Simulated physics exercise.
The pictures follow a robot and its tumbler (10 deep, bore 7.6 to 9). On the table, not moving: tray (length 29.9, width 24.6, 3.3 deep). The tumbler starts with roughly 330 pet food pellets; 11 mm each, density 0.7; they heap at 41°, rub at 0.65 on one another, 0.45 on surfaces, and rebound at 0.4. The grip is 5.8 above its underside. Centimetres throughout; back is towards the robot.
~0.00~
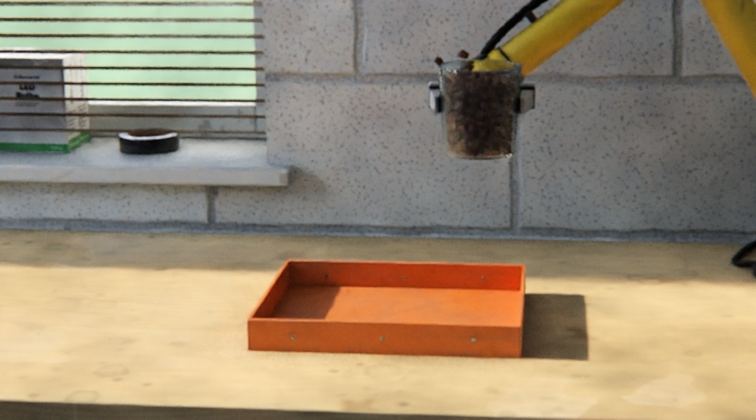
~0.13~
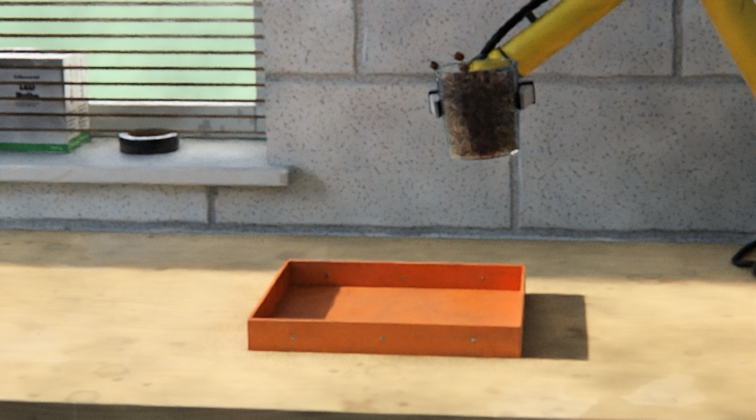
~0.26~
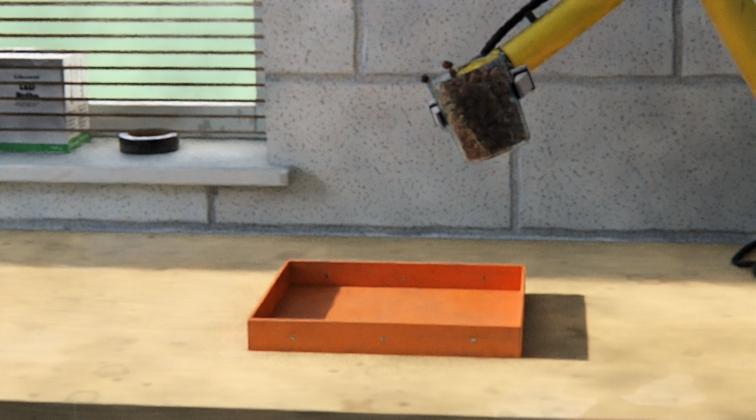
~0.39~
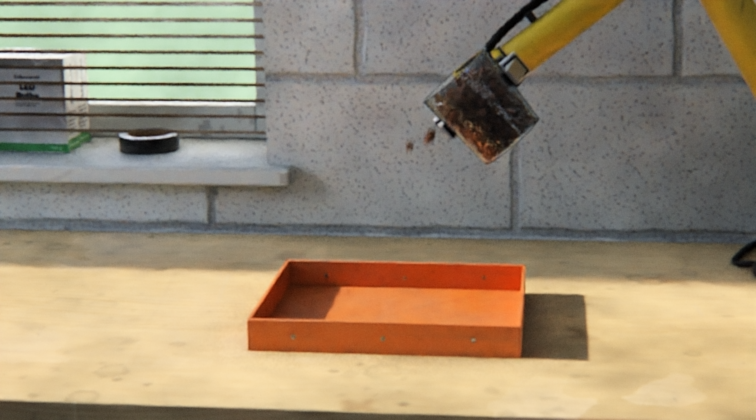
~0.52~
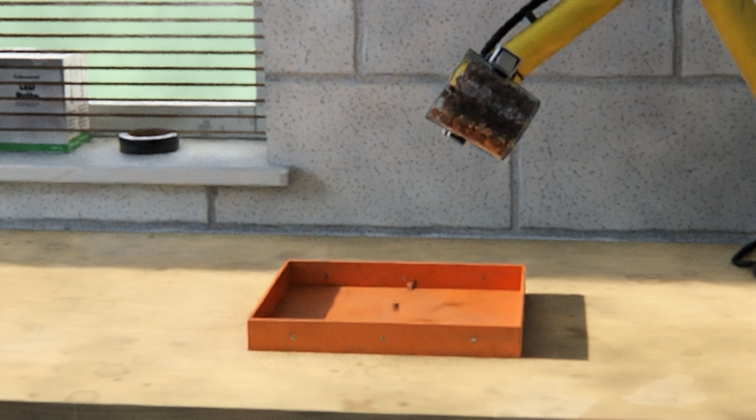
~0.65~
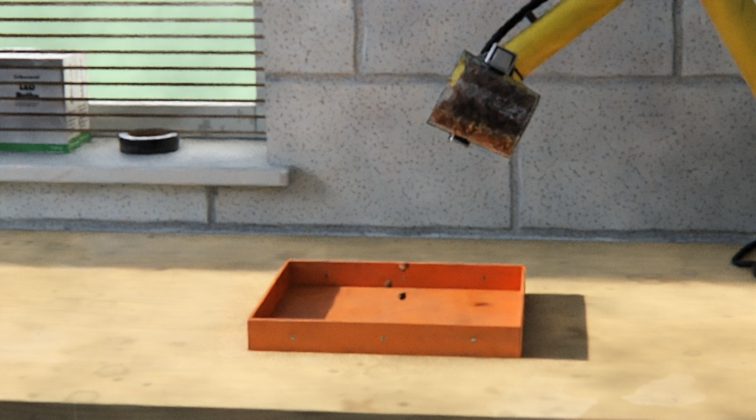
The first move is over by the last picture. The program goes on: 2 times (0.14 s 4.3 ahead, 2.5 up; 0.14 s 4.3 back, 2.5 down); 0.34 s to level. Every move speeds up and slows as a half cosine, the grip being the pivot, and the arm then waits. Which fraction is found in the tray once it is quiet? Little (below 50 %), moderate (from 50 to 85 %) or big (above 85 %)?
Share in the tray: Little (below 50 %).
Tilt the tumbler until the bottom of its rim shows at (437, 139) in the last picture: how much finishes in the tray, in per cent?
Some 90 per cent.
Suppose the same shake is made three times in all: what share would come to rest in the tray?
Then about 50 per cent.
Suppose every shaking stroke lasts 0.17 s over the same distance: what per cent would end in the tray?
In that case some 20 per cent.
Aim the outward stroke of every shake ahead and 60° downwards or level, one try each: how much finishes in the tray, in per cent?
Some 5 and 25 per cent.
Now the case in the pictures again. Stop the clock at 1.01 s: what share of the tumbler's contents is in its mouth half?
About 45 per cent.
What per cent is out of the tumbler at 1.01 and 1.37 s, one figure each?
In turn: 25, 40.
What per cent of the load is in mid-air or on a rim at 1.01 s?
Some 21 per cent.
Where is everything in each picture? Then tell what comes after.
In the first frame, tumbler middle at (480, 111), level; upper third of the load around (478, 90), from x 440 to 515, top at y 55; 331 in the tumbler.
In the second frame, tumbler middle at (480, 111), tilted 6° forward; upper third of the load around (481, 90), from x 435 to 510, top at y 55.
In the third frame, tumbler middle at (482, 110), tilted 22° forward; upper third of the load around (481, 91), from x 425 to 520, top at y 65; 330 in the tumbler, 1 in flight or on a rim.
In the fourth frame, tumbler middle at (484, 109), tilted 41° forward; upper third of the load around (482, 92), from x 410 to 530, top at y 65; 328 in the tumbler, 3 in flight or on a rim.
In the fifth frame, tumbler middle at (485, 108), tilted 57° forward; upper third of the load around (482, 92), from x 395 to 530, top at y 65; 328 in the tumbler, 3 in the tray.
In the sixth frame, tumbler middle at (486, 107), tilted 63° forward; upper third of the load around (485, 91), from x 390 to 530, top at y 65; 328 in the tumbler, 3 in the tray.
By 1.01 s, tilted 63° forward, highest piece 29 above the table; 248 in the tumbler, 14 in the tray, 69 in flight or on a rim.
By 1.37 s, tilted 34° forward, highest piece 28 above the table; 198 in the tumbler, 131 in the tray, 1 on the table or floor, 1 in flight or on a rim.
By 1.75 s, level, highest piece 29 above the table; 198 in the tumbler, 131 in the tray, 2 on the table or floor.
By 2.80 s, level, highest piece 29 above the table; 198 in the tumbler, 131 in the tray, 2 on the table or floor.
Final count, 198 in the tumbler, 131 in the tray, 2 on the table or floor. That is 40 % in the tray.
